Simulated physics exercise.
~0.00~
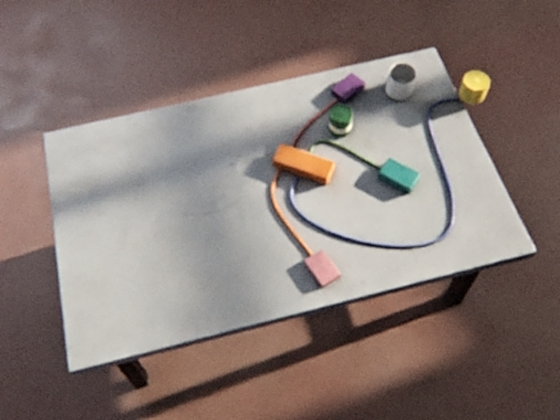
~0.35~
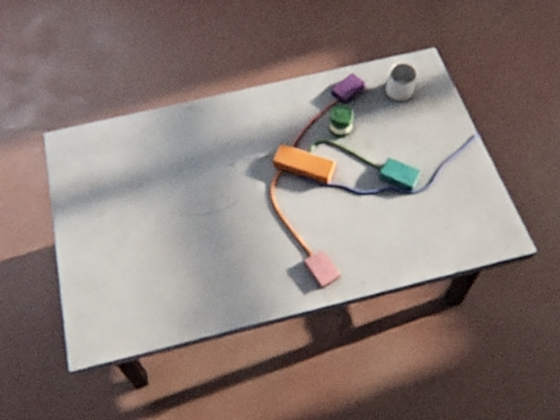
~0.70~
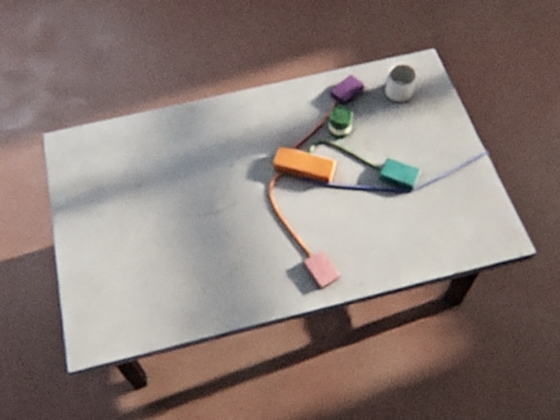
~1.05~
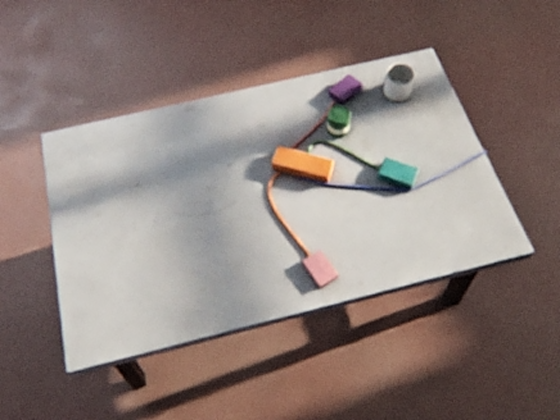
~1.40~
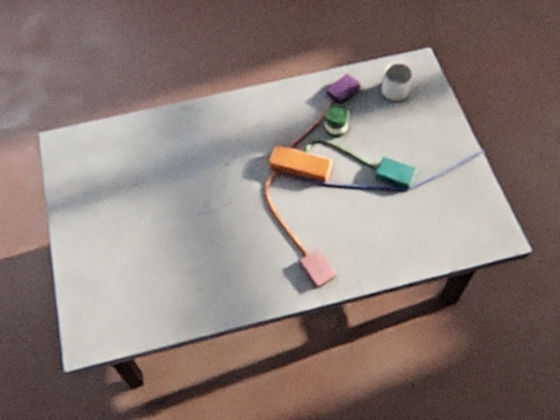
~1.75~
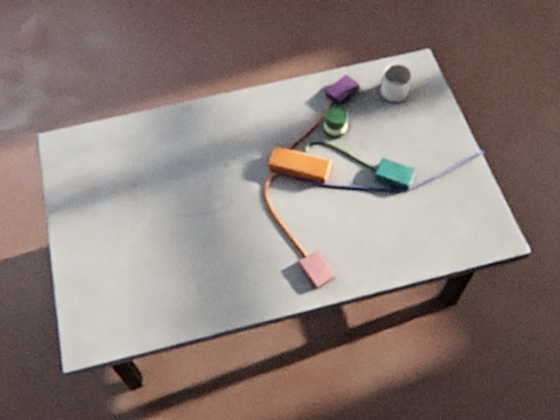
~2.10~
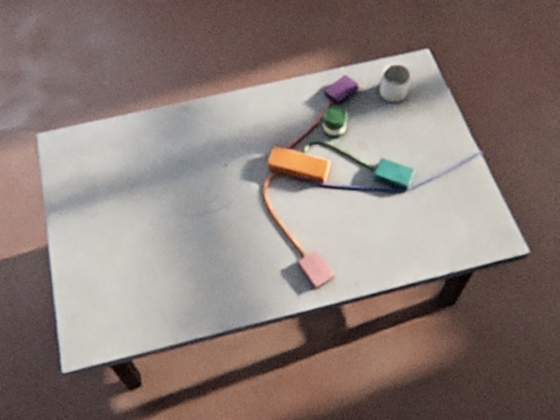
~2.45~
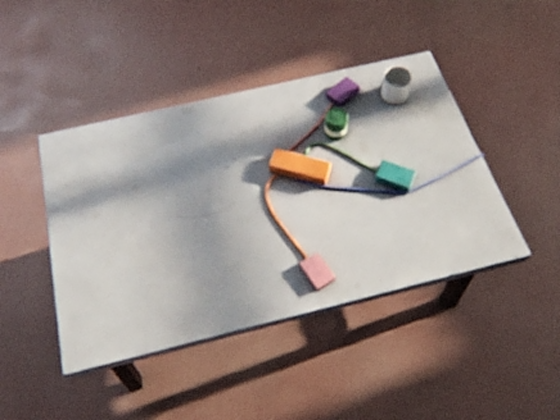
A pale tabletop stands on a reddish-brown floor, seen from above at an angle with a slight sway. An orange strip sits right of centre with cables running from it, a pink block below, a teal block to its right, and a green canister, purple block and white mug above. A yellow cylinder at the far right corner, joined by a looping blue cable, drops over the edge and out of sight. The blue cable is pulled into a nearly straight line past the teal block to the right edge. It rests there, while everything else stays in place.
